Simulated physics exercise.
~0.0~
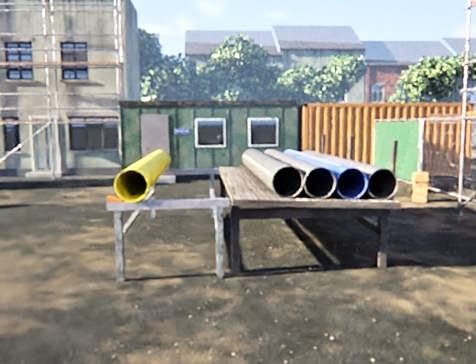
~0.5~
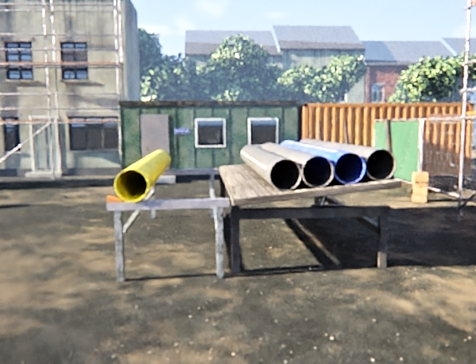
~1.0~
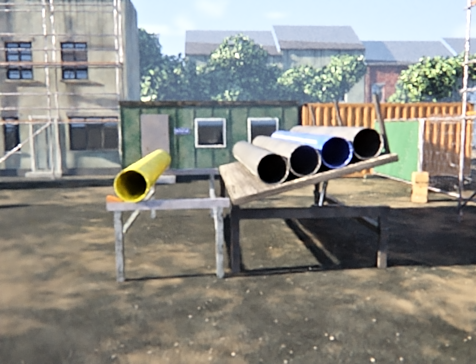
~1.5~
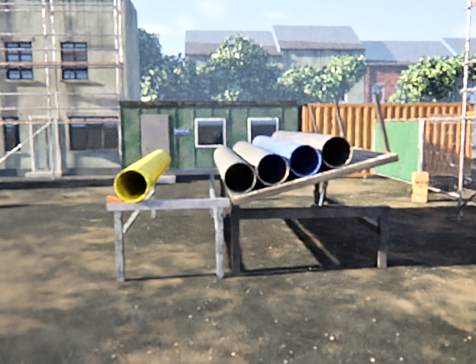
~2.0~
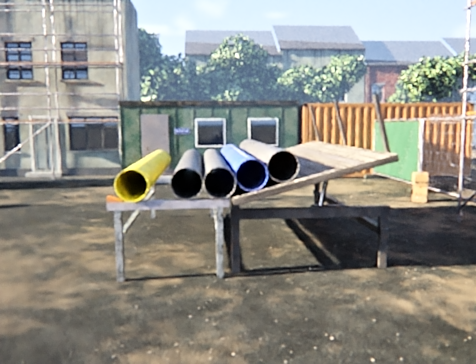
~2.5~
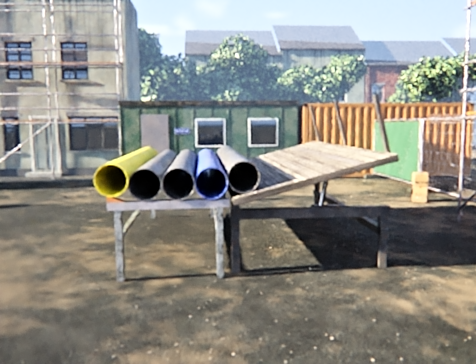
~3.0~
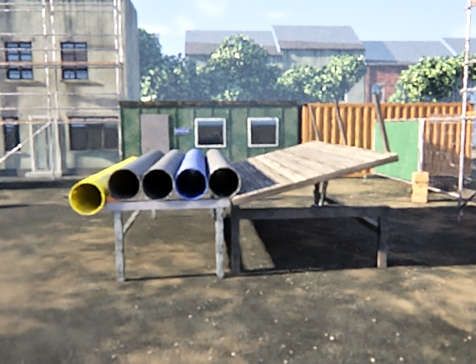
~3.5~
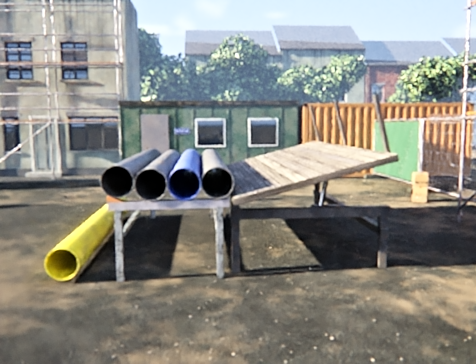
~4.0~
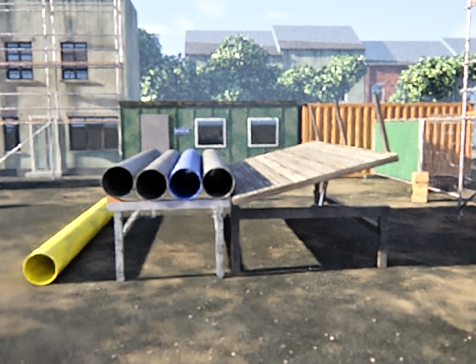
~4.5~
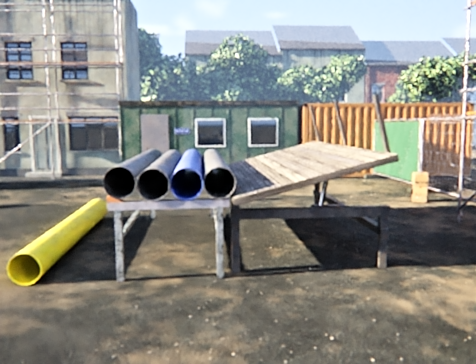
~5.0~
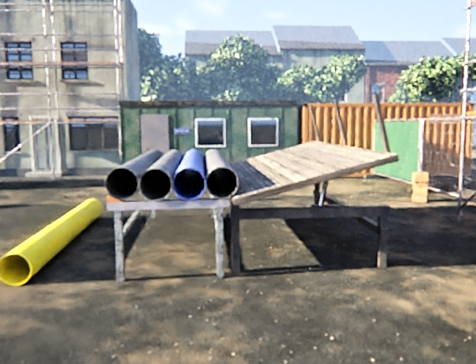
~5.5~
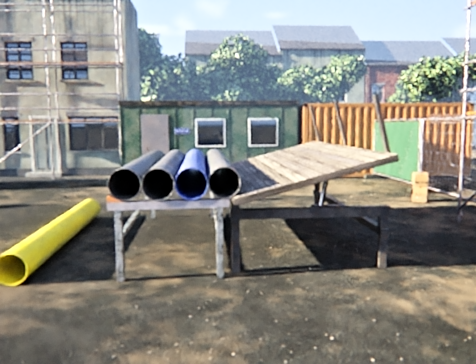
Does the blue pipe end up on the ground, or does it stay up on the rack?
The blue pipe stays up on the rack, while the yellow one ends up on the ground.
